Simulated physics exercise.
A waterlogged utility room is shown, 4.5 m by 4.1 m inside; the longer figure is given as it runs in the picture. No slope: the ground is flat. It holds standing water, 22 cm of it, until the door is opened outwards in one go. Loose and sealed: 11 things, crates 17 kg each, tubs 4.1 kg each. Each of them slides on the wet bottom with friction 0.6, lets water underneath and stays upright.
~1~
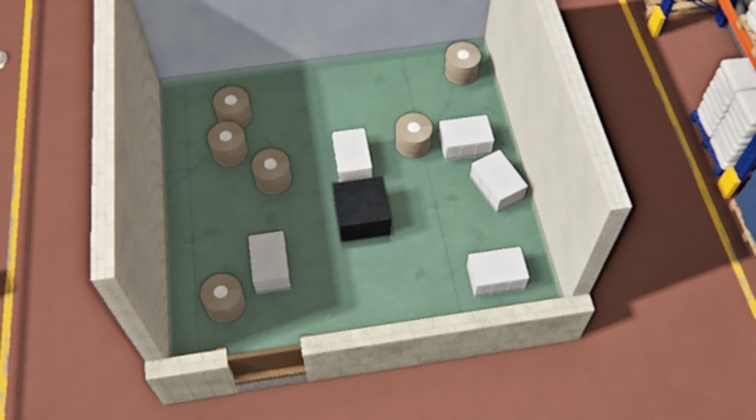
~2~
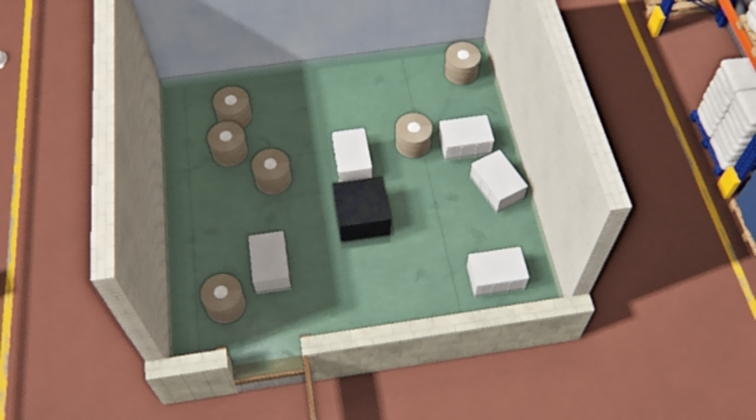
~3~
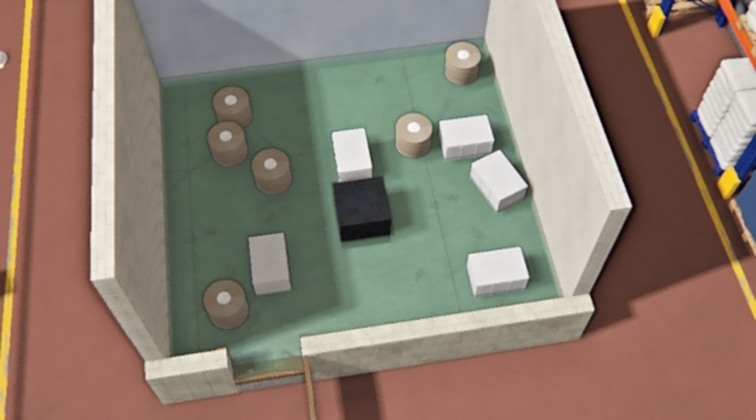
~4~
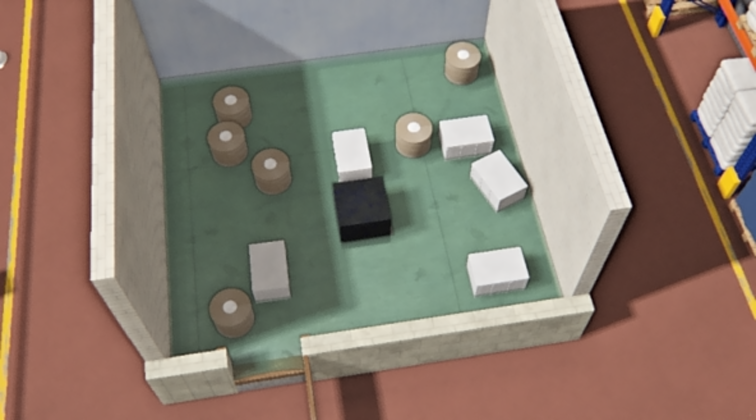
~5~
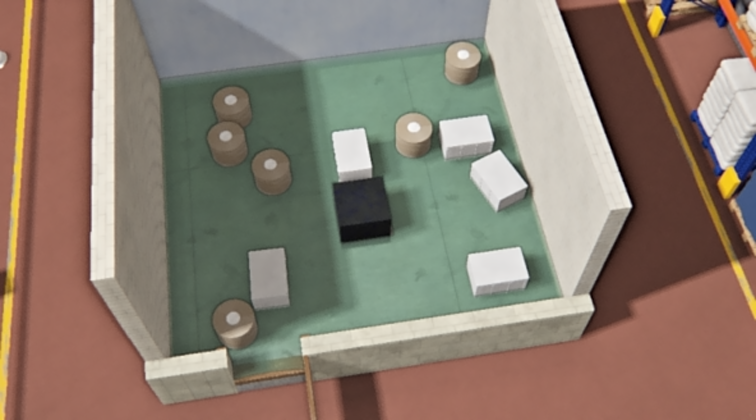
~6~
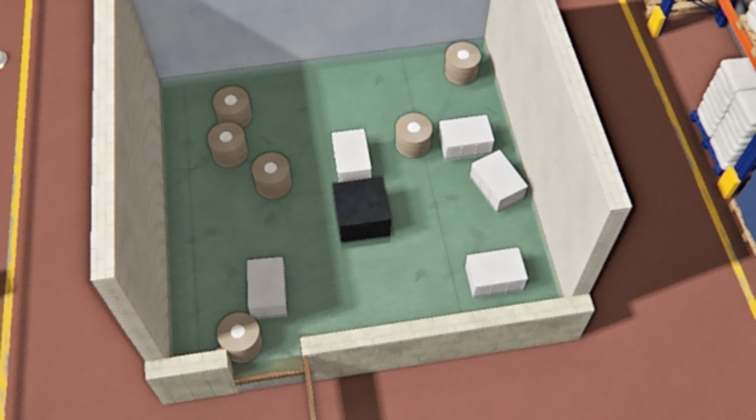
A brown gate swings open, then a round tub and nearby white crate drift slowly toward it.
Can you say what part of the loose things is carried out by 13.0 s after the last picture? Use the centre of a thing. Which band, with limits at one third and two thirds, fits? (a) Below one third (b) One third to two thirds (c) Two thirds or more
The answer is a.
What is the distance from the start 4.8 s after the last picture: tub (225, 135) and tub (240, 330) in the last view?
Log: Item 1 at 50 cm, item 2 washed out.
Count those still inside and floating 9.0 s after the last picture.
That would be 9 of them.
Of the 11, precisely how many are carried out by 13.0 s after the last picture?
Adding them up, I get 3.
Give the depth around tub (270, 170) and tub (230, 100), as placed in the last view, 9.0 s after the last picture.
I'd put it at 16 cm and 16 cm respectively.
Then, 1.0 s after the last picture 1 of 11 are out; 10 afloat.
Then, 4.8 s after the last picture 2 of 11 are out; 9 afloat.
Then, 9.0 s after the last picture 2 of 11 are out; 9 afloat.
Then, 13.0 s after the last picture 3 of 11 are out; 8 afloat.
